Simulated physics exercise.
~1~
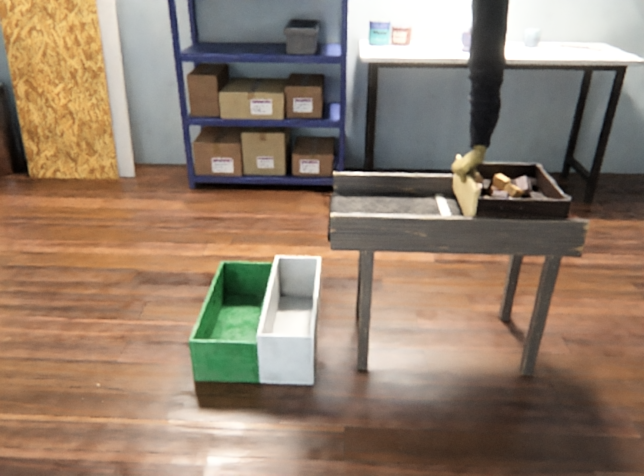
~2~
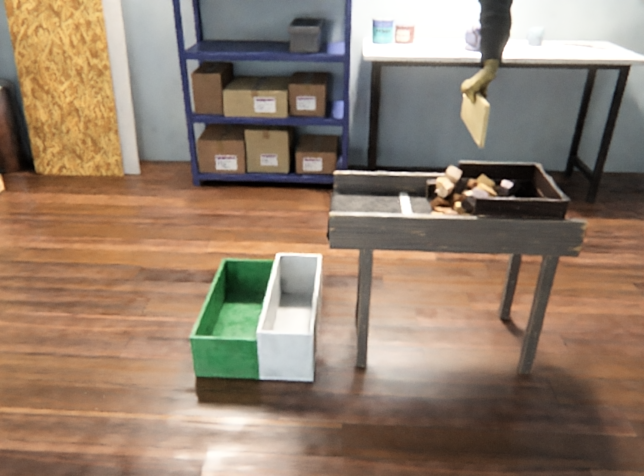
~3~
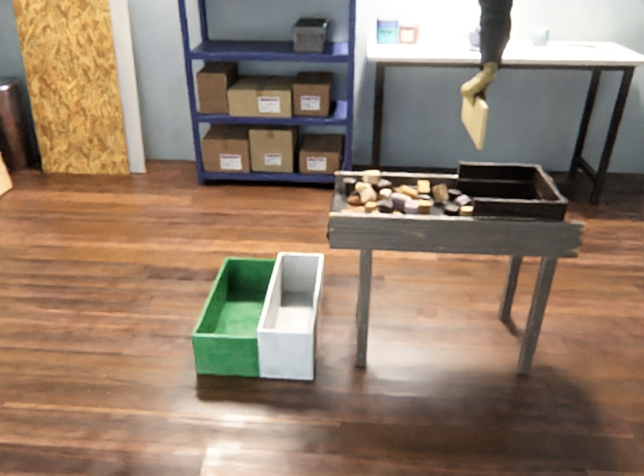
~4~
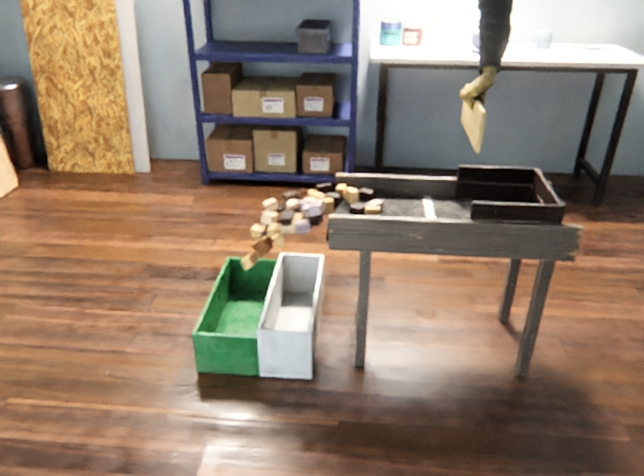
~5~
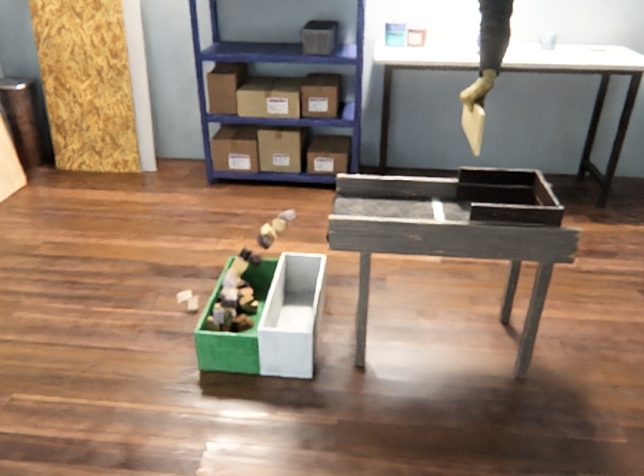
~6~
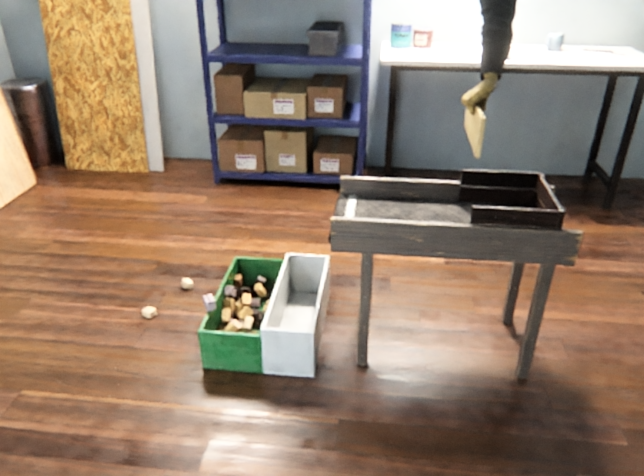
We see a gloved hand lift a gate from a dark pen on a raised belt, and wooden blocks travel left and spill off the end, passing over a white tote, mostly piling into a green box, while a couple lie on the floor beyond it.
